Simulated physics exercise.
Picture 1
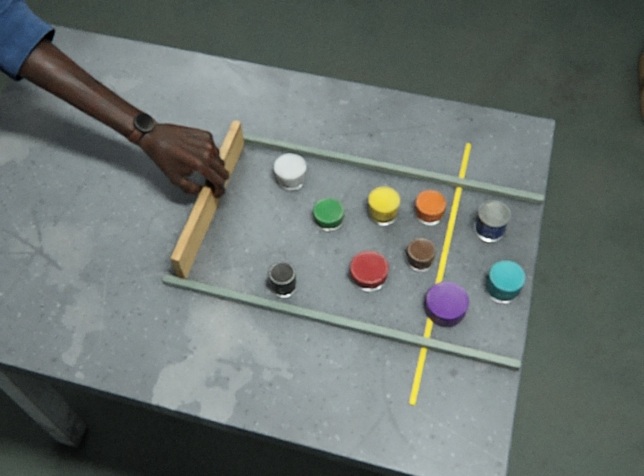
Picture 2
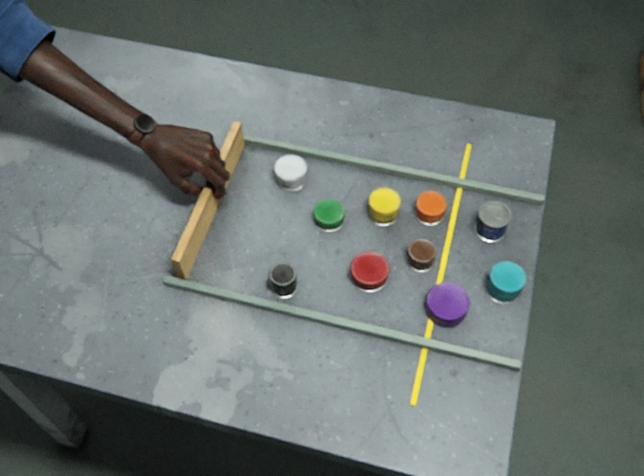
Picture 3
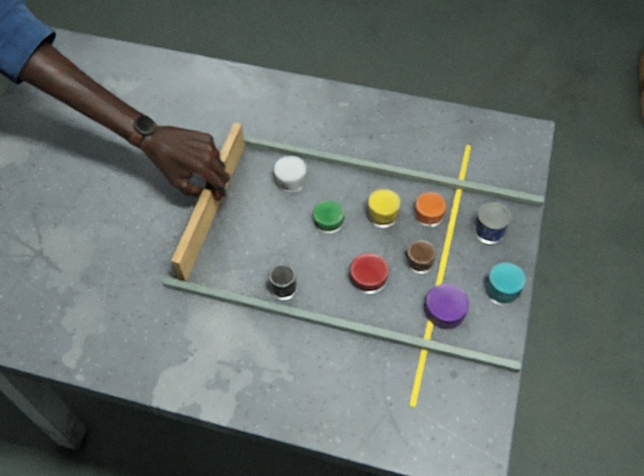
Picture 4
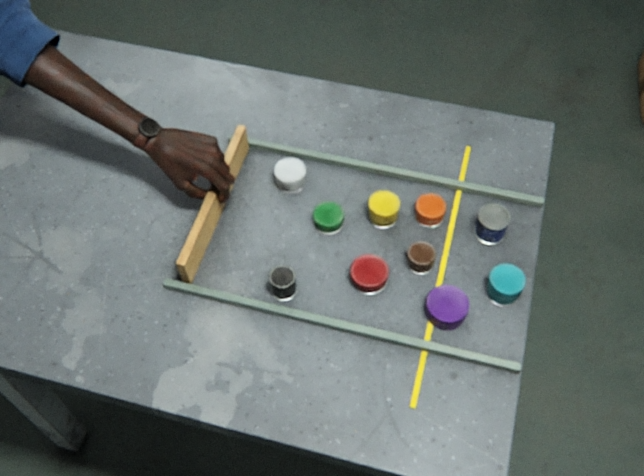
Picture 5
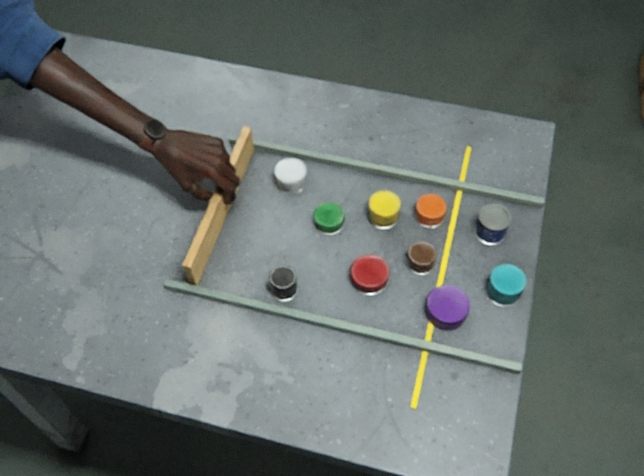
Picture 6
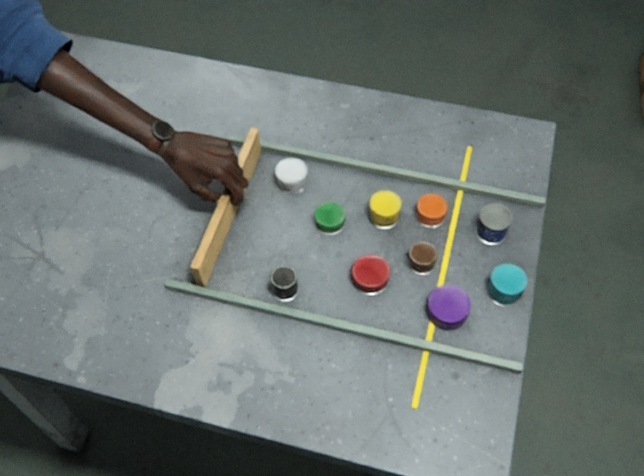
A grey, worn tabletop with a dark floor around it is seen from above at a slight tilt. Between two pale green strips sit small round pots in white, green, yellow, orange, black, red, brown, blue, purple and turquoise, with yellow tape crossing towards the right. A hand in a blue sleeve, wearing a watch, slides a wooden board slightly rightward, while the pots stay practically still.
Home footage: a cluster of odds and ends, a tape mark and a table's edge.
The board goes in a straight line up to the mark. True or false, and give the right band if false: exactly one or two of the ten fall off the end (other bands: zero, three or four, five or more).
False, zero fall off.
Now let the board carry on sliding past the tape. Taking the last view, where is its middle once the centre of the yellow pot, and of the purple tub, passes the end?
Roughly (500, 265); for the second one, roughly (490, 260).
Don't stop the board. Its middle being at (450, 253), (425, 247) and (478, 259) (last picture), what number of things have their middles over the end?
Going through the three places, I get 0, 0 and 1.
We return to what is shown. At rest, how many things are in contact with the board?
Tally at the end: 4.
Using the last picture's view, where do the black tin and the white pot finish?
Final positions - black tin around (446, 323), white pot around (473, 209).
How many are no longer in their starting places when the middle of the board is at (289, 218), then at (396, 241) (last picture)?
By the first moment it's 1, by the second it's 7.
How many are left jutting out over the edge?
The count is 0.
A little later, none off yet; turquoise tin at rest near (507, 285); blue pot at rest near (493, 225); purple tub at rest near (448, 308).
When it is over, the number that fall off is zero.
